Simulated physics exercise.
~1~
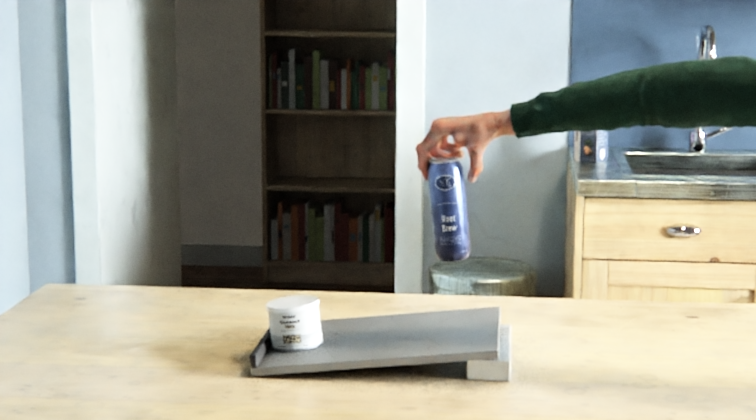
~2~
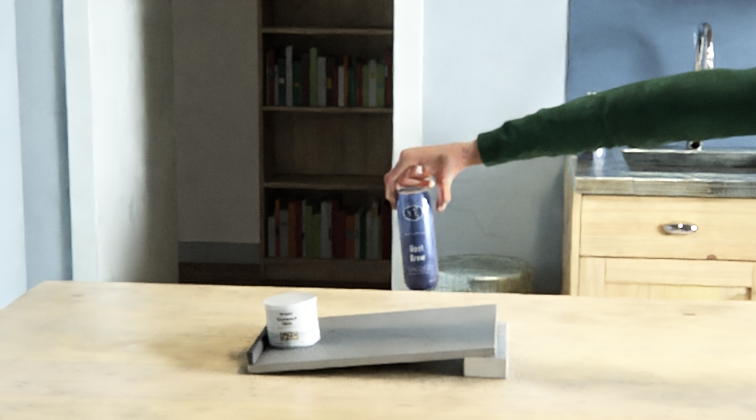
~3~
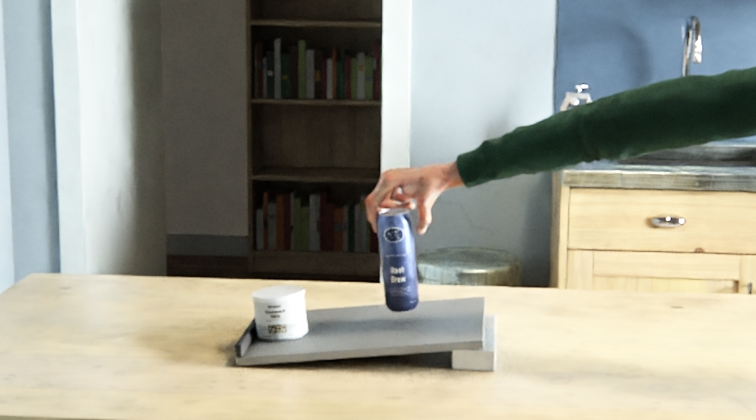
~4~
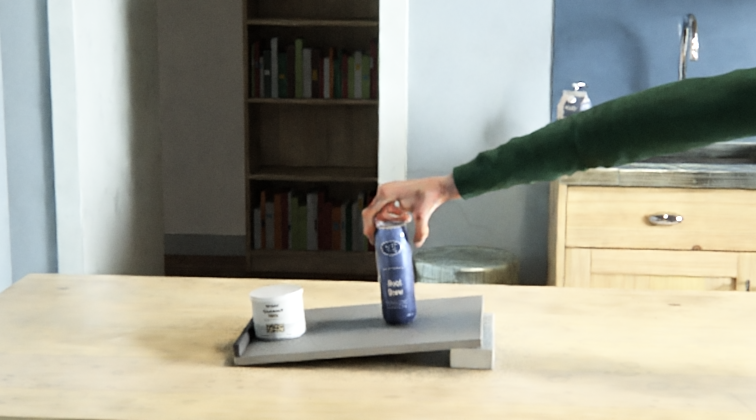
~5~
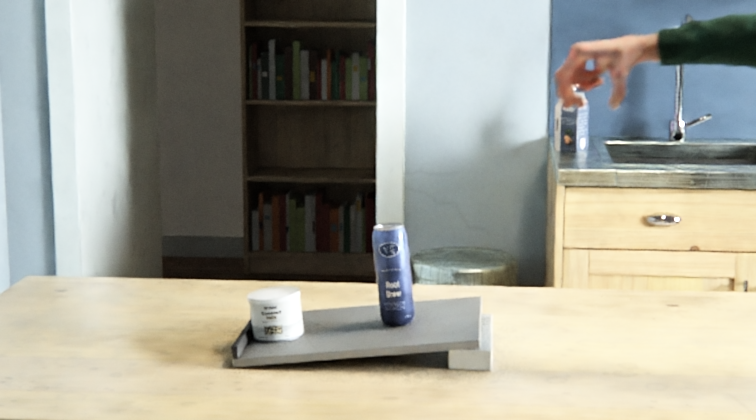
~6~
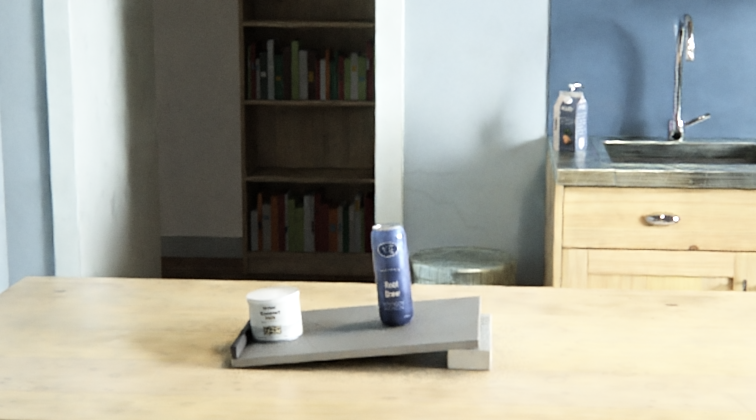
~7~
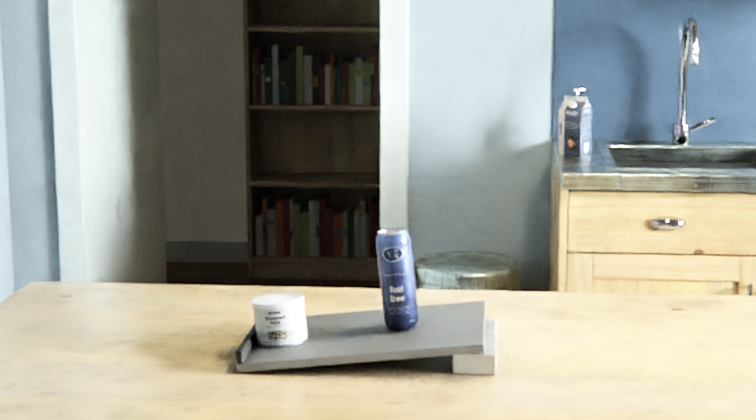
A blue can, held from above by a hand in a green sleeve, moves left and down onto a gently sloping grey board where a white tub sits at the lower end. The hand lets go and withdraws to the right, and the can stays standing upright in place.
